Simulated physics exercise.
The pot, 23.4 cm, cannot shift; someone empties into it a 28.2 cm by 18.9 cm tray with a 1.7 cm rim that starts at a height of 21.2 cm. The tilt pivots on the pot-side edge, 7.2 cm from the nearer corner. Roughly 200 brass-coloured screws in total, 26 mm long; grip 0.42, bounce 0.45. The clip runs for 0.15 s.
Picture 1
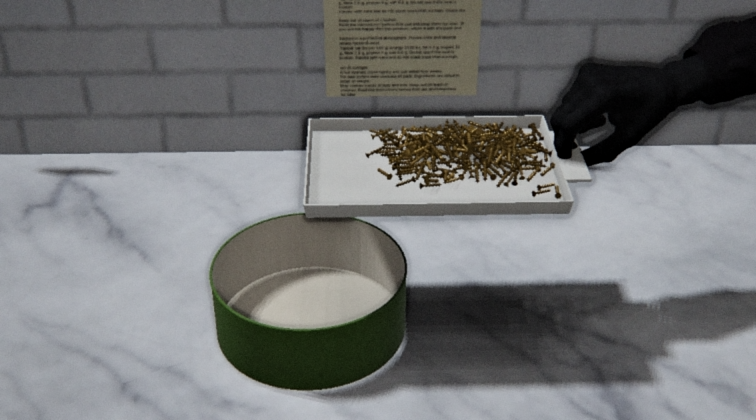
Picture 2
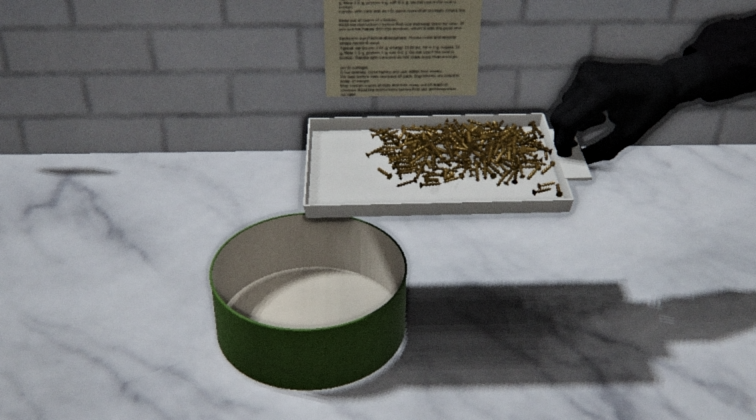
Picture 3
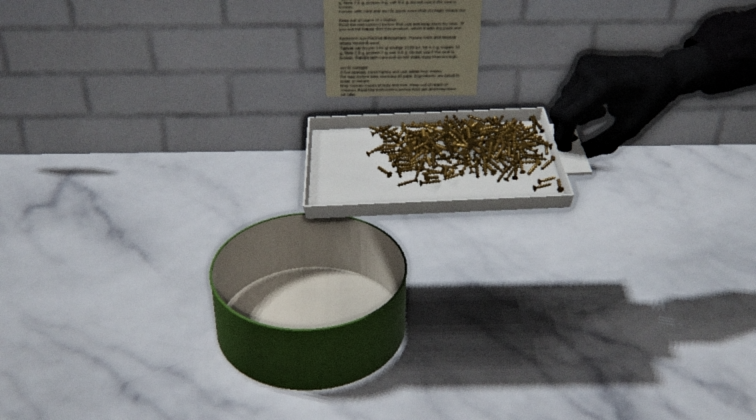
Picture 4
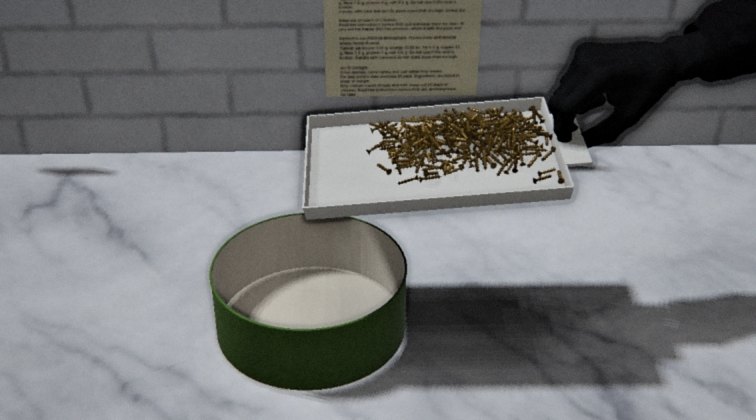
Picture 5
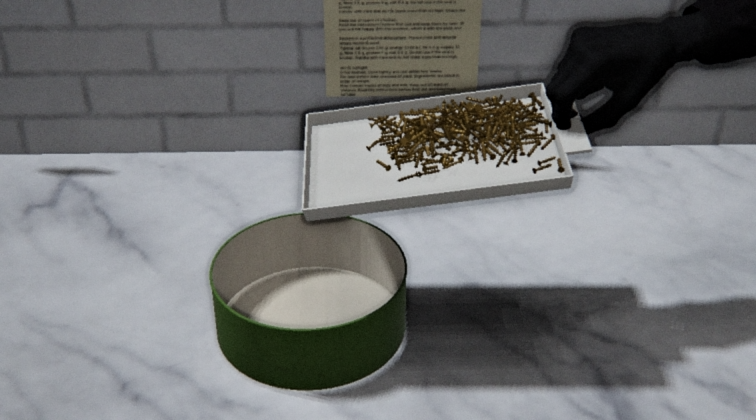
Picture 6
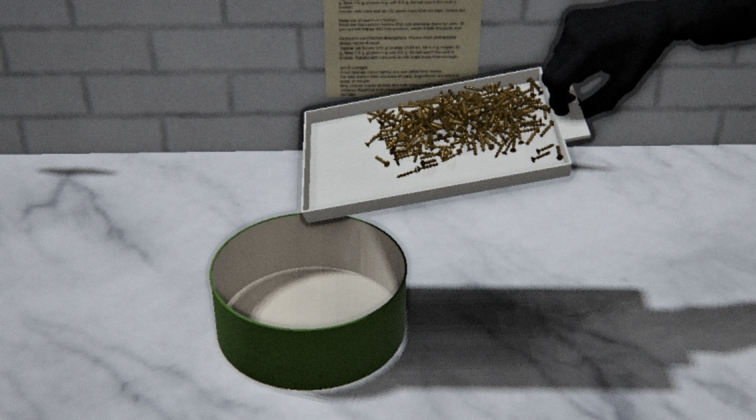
We see a black-gloved hand holding a white tray of brass-coloured screws beside a green pot on a marble surface; the hand slowly raises the tray's right end, tilting it slightly toward the pot while the screws stay bunched together.
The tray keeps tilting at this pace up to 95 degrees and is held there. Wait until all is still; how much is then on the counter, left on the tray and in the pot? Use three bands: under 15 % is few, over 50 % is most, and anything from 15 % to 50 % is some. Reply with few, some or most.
Counter: Some, tray: Few, pot: Most.
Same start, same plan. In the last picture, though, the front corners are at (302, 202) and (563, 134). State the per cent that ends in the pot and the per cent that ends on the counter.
That works out as pot 40 and counter 60.
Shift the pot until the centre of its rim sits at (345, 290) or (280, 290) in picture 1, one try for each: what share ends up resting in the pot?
45 % and 100 %.
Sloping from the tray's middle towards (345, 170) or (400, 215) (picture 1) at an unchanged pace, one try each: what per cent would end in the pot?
Near 50 and 40 per cent, in that order.
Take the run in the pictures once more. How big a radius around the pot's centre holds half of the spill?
Distance: Some 24 cm.
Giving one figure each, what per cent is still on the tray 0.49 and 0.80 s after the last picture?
I'd say roughly 65, then roughly 0.
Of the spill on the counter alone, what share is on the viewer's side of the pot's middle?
Near 100 in a hundred.
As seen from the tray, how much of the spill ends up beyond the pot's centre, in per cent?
I'd put it close to 100 per cent.
Then, 0.29 s after the last picture, tilt 53 degrees; the tray holds 100 %, the pot 0 %.
Then, 0.49 s after the last picture, tilt 81 degrees; the tray holds 65 %, the pot 0 %.
Then, 0.80 s after the last picture, tilt 95 degrees; the tray holds 0 %, the pot 55 %.
In the end, counter 40 %, tray 0 %, pot 60 %.
